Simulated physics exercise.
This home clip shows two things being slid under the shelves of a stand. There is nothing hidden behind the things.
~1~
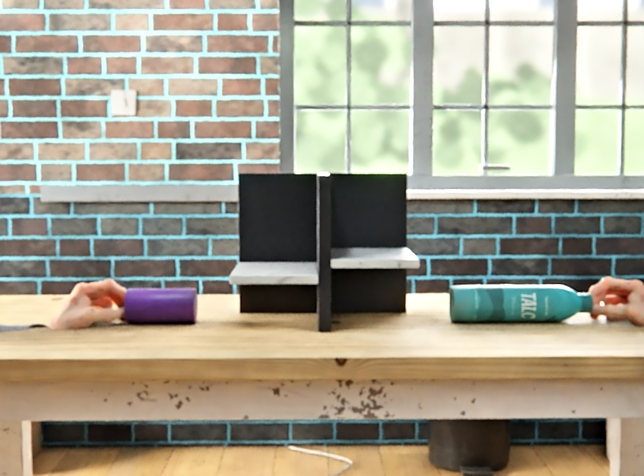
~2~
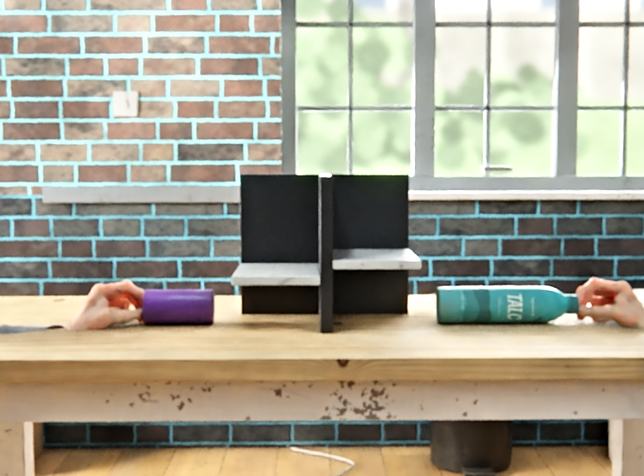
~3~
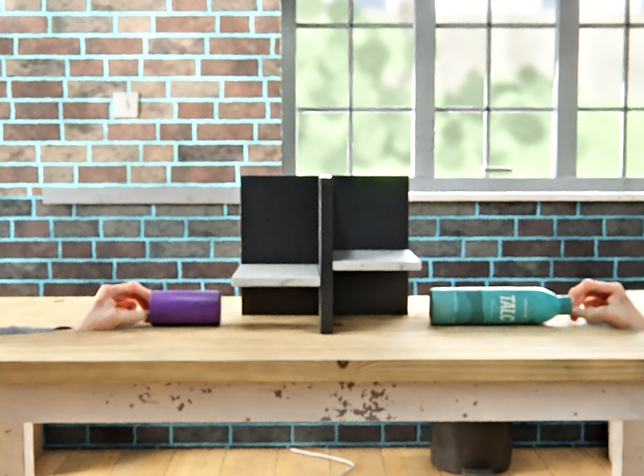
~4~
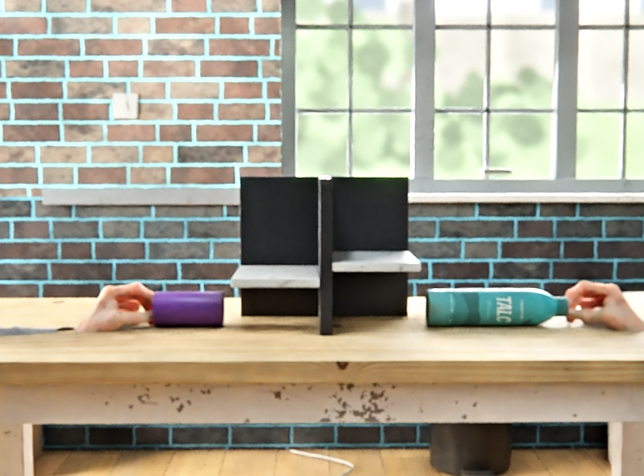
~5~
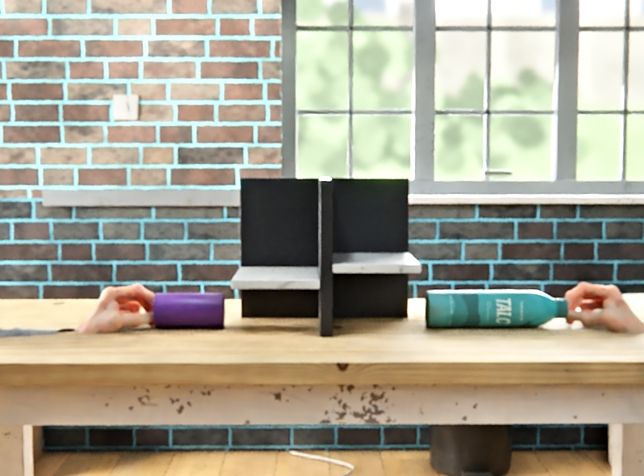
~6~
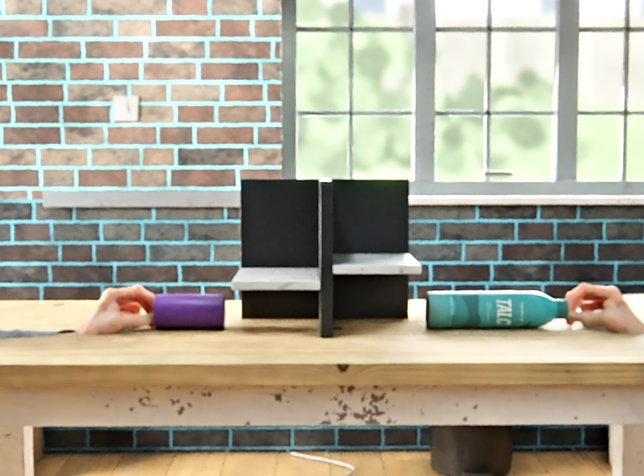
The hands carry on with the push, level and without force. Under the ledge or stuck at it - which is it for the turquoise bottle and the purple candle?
In the end turquoise bottle: Has room; purple candle: Has room.
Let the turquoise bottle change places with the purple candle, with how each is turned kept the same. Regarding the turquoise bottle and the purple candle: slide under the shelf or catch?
The turquoise bottle passes beneath, and then the purple candle passes beneath.
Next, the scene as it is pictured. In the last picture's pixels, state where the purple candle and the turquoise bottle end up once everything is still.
In the last picture, the purple candle sits at (275, 311) while the turquoise bottle sits at (408, 310).
Then, 0.34 s later than the last frame, turquoise bottle sliding up to the opening near (475, 310); purple candle sliding up to the opening near (214, 312).
Then, 0.56 s later than the last frame, turquoise bottle part of the way in near (449, 310); purple candle part of the way in near (241, 311).
Then, 0.74 s later than the last frame, turquoise bottle part of the way in near (427, 310); purple candle all the way in near (265, 311).
When it is over, the turquoise bottle clears the shelf, near (408, 310); the purple candle clears the shelf, near (274, 312).
